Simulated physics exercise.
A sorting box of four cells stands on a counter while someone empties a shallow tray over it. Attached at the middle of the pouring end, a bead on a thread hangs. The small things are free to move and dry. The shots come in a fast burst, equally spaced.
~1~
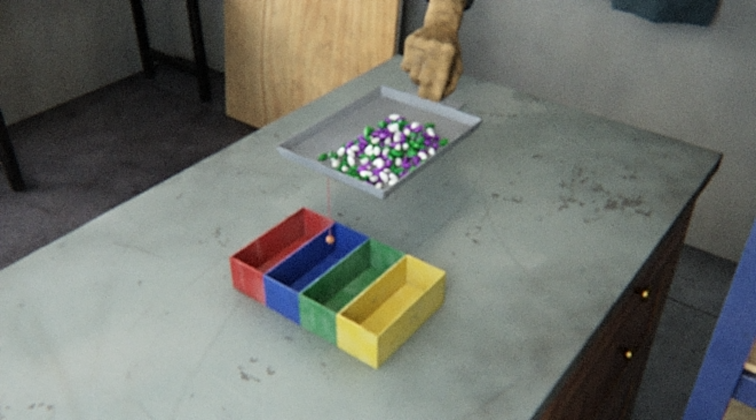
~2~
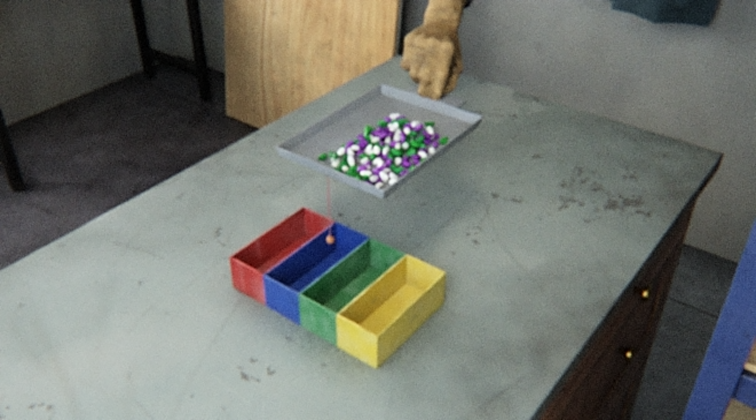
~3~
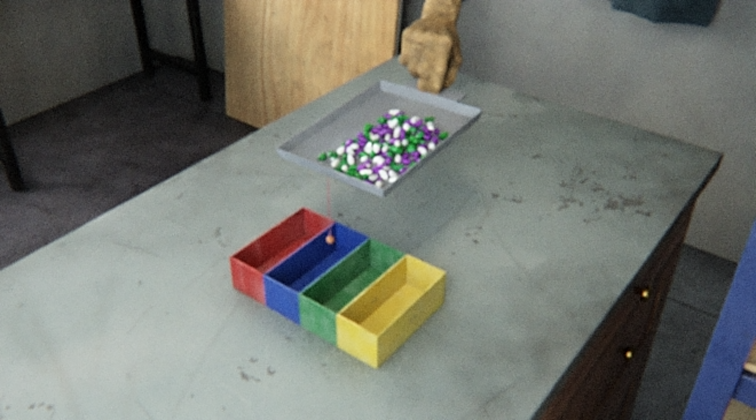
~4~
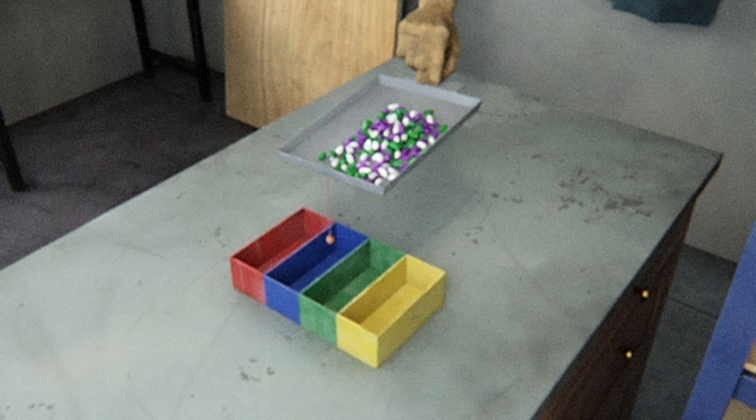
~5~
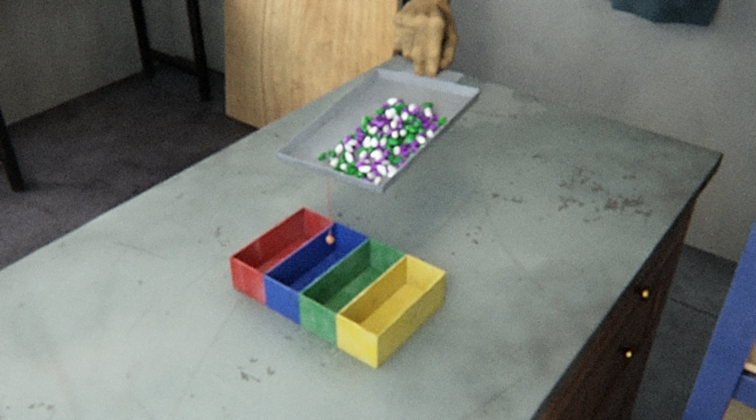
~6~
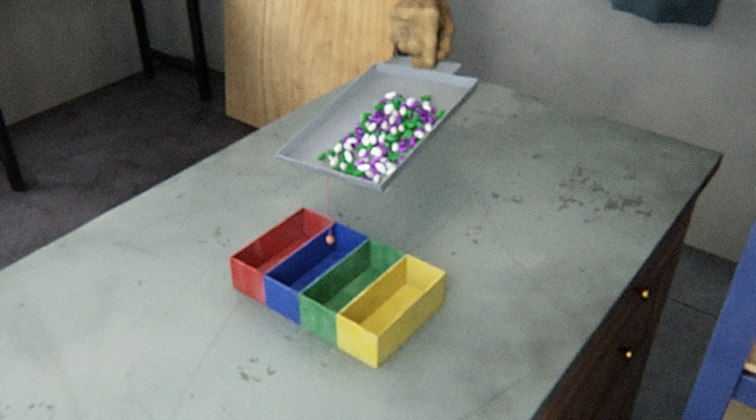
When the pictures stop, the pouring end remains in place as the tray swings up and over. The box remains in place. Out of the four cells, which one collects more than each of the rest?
The red cell collects the most.
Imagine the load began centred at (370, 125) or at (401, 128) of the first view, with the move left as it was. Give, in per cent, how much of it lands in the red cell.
Share in order: Roughly 70 %, 80 %.
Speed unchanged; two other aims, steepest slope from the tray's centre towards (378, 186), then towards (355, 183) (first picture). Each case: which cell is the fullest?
First aim: The green cell. Second aim: Green.
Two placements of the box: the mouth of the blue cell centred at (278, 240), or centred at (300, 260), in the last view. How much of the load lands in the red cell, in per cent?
I'd say about 10 percent, followed by about 70 percent.
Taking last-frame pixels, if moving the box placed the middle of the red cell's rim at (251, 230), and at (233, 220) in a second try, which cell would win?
Case 1 - blue; case 2 - the blue one.
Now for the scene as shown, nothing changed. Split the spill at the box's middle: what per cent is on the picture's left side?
100 per cent, roughly.
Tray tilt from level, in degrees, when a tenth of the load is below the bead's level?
Around 70° of tilt.
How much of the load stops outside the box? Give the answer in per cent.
Share: Approx. 10 %.
Soon after the last picture, tray tipped steeply; nearly all on the tray; a small part falling or outside the box.
A little later, tray tipped right over; about half on the tray; a small part in the red cell; a stray few in the blue cell; about a quarter falling or outside the box.
Later still, tray tipped past a quarter turn; about two thirds in the red cell; a small part in the blue cell; a small part falling or outside the box.
At rest, tray tipped past a quarter turn; about two thirds in the red cell; a small part in the blue cell; none in the yellow cell; none in the green cell; a small part outside the box.
